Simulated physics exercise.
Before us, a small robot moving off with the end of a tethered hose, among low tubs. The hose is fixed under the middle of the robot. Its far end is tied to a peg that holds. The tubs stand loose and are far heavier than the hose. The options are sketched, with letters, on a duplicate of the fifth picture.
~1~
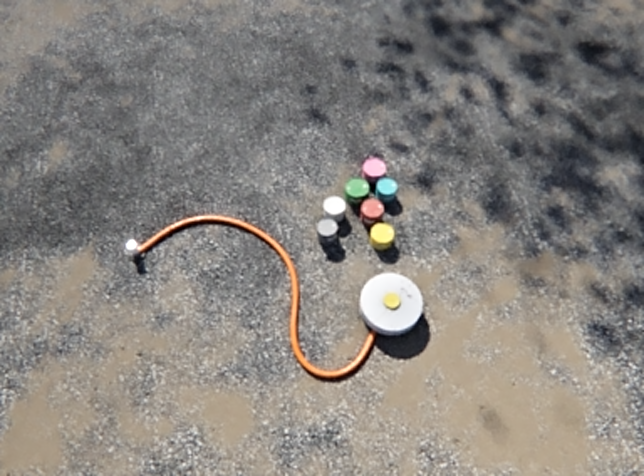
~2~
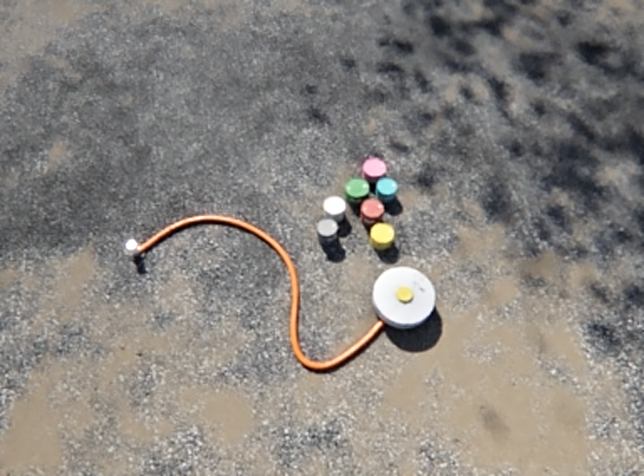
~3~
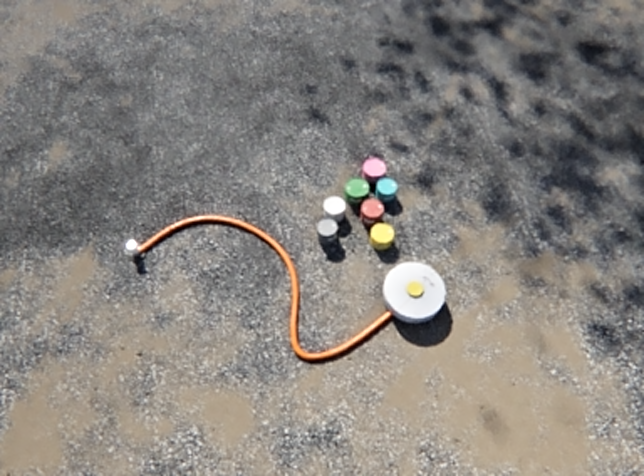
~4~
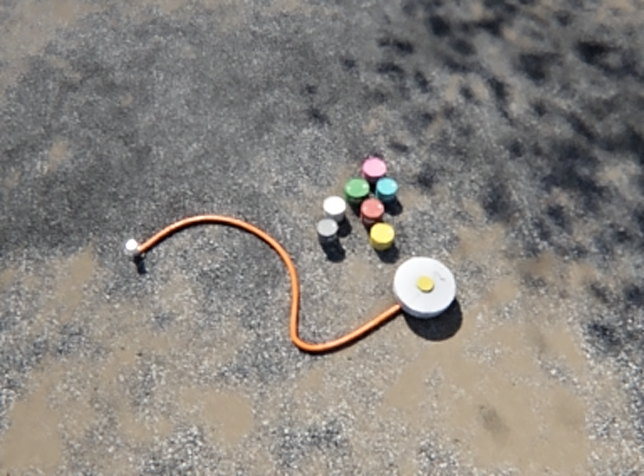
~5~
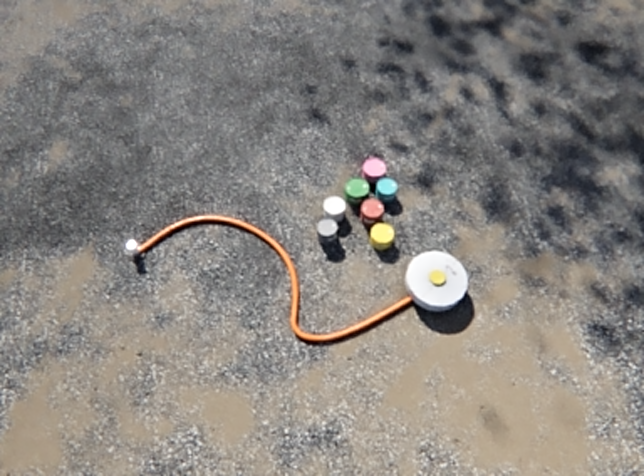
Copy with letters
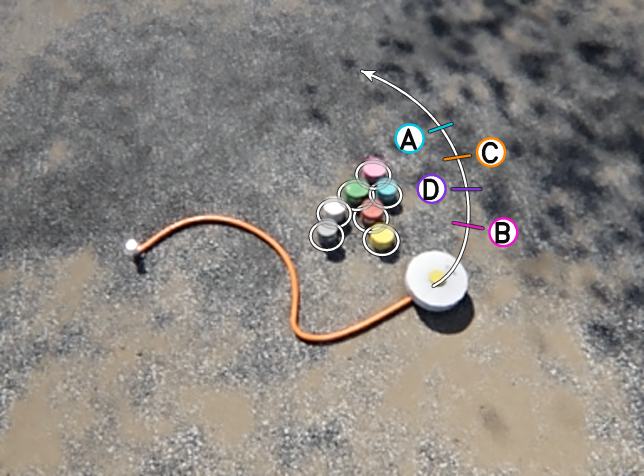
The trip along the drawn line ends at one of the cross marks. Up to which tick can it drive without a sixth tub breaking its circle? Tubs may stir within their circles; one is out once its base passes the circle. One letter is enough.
The farthest stop within the limit is A.
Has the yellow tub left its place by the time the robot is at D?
No.
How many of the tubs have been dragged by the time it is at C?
By then, none.
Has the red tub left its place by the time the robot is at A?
Yes.
On the marked copy, A at (441, 128); B at (468, 225); C at (457, 157); D at (467, 189); the route from (433, 286) via (457, 156) to (362, 71).
With A. Early on, robot (470, 226).
Further on, robot (465, 166).
At the end, robot (442, 122); red tub (365, 197); green tub (352, 183); yellow tub (361, 216); three over the rings.
As for the rest, B is within the limit but short; C is within the limit but short; D is within the limit but short.
